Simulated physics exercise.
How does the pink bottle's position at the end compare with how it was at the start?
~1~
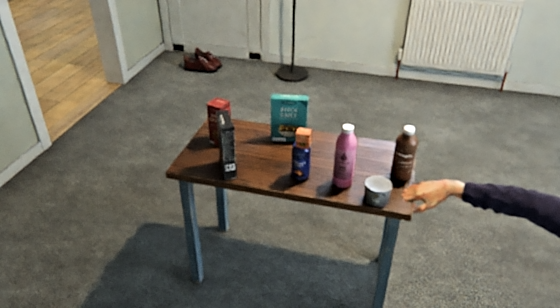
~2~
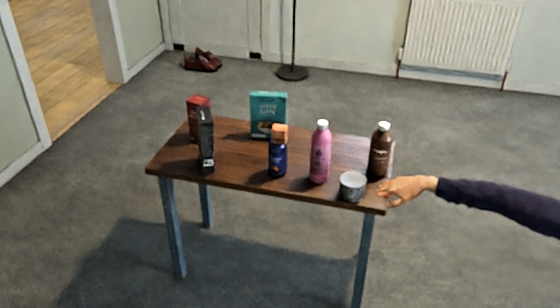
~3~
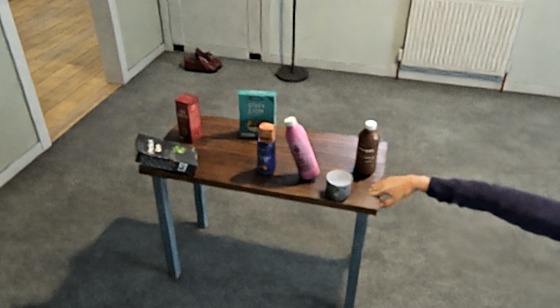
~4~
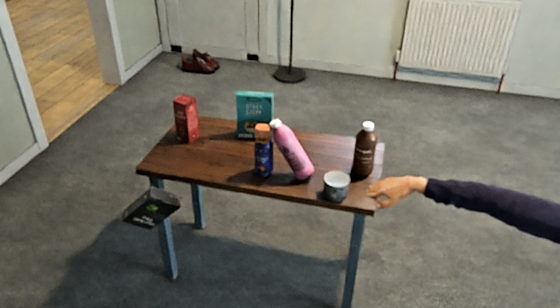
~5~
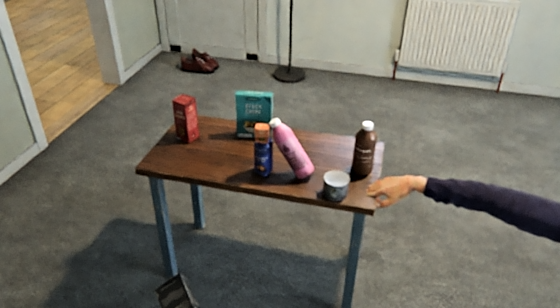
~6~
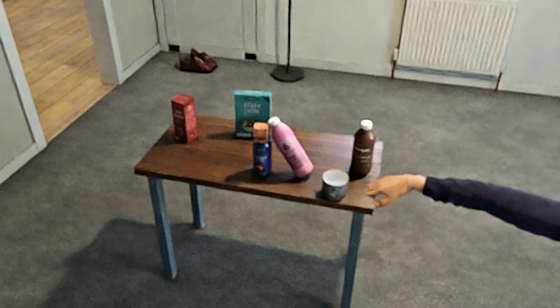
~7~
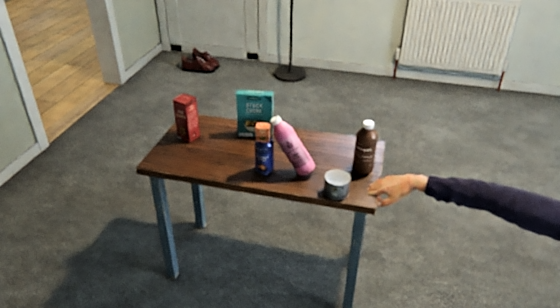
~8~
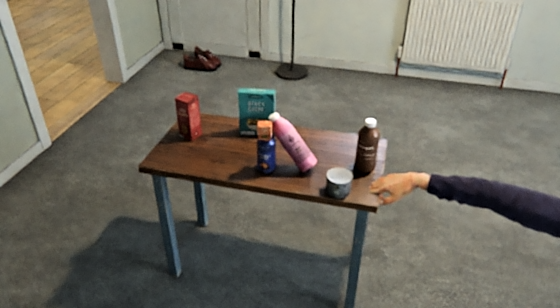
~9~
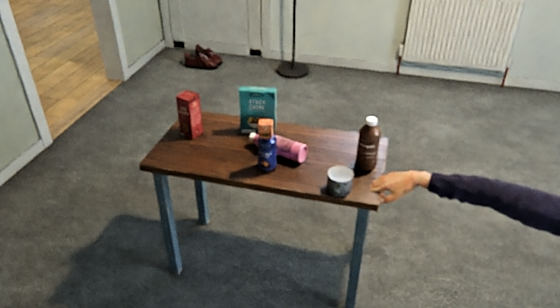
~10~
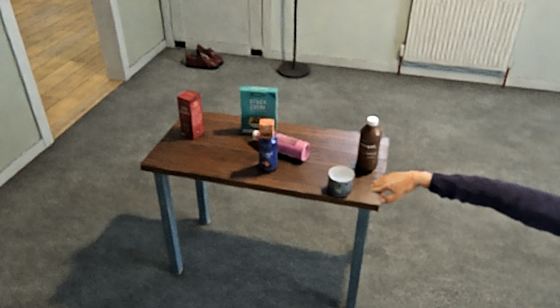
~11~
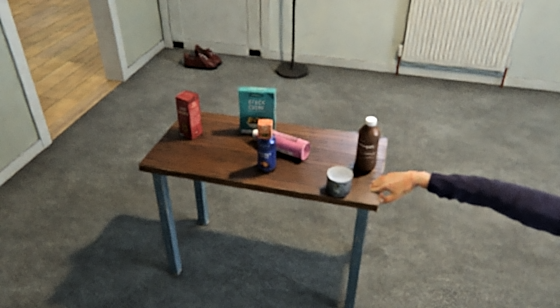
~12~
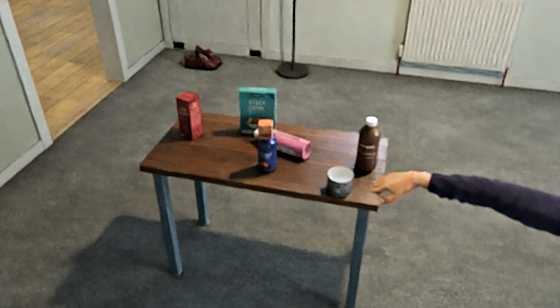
At the start the pink bottle stands upright on the table, and by the end it is lying on its side on the tabletop.
